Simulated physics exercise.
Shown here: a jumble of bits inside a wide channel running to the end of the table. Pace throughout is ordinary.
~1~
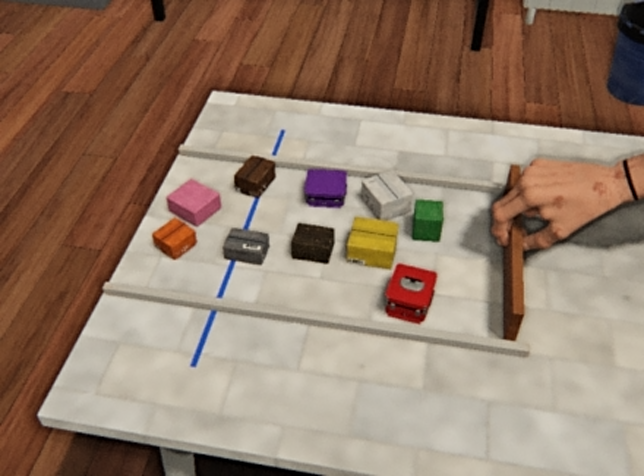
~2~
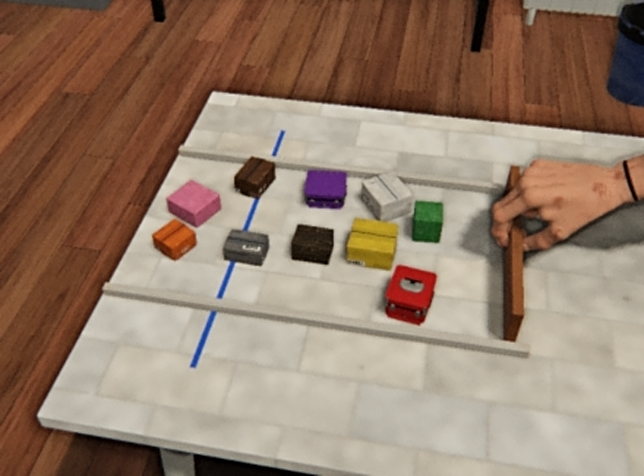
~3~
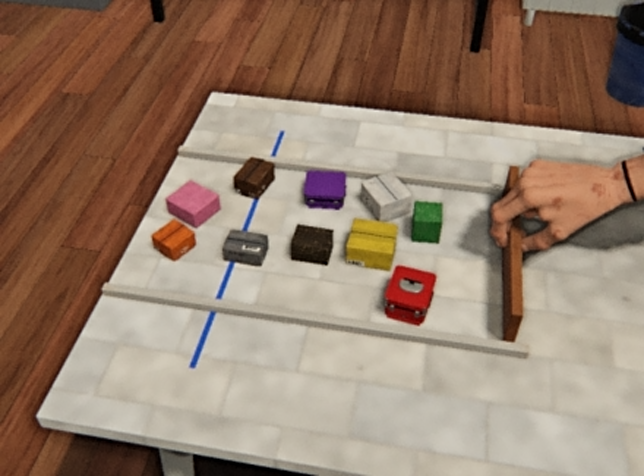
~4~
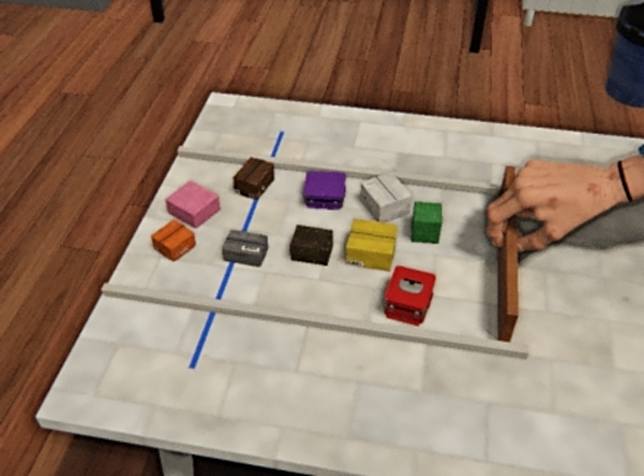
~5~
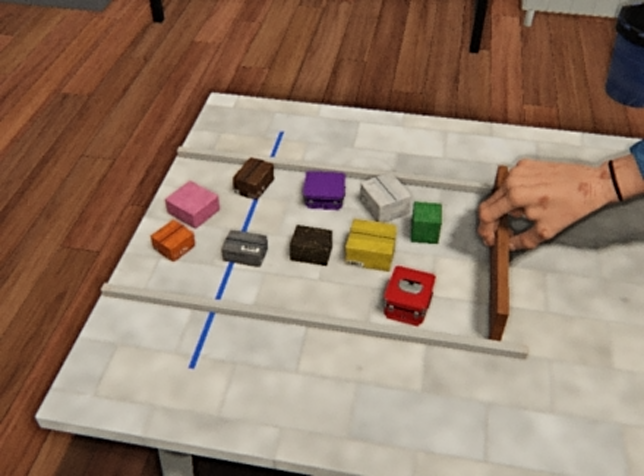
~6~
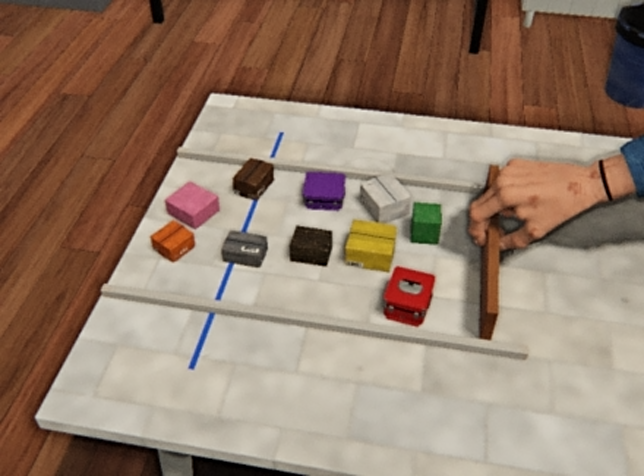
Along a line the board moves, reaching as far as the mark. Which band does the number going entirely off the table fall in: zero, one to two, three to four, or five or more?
It falls in the one to two band.
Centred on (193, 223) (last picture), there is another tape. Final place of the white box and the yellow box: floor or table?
White box still up; yellow box still up.
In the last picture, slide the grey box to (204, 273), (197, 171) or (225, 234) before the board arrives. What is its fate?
Going through the places in order, it keeps its spot, it ends up falling, and it keeps its spot.
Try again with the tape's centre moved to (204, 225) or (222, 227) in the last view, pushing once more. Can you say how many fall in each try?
The counts: 3 and 3.
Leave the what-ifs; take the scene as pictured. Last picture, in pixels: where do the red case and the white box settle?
The red case ends up near (205, 269), and the white box near (245, 174).
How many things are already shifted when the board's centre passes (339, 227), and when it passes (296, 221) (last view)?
So 7, and at the other place 9.
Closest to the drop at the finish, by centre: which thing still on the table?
That one is the grey box.
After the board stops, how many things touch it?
Total: 4.
Soon after, none off yet; orange box at rest near (173, 241); pink block at rest near (193, 205); brown box at rest near (254, 179).
After that, none off yet; orange box displaced about its own width near (134, 239); pink block at rest near (193, 205); brown box displaced about its own width near (206, 175).
In the end, the number that fall off is one or two; gone, orange box.
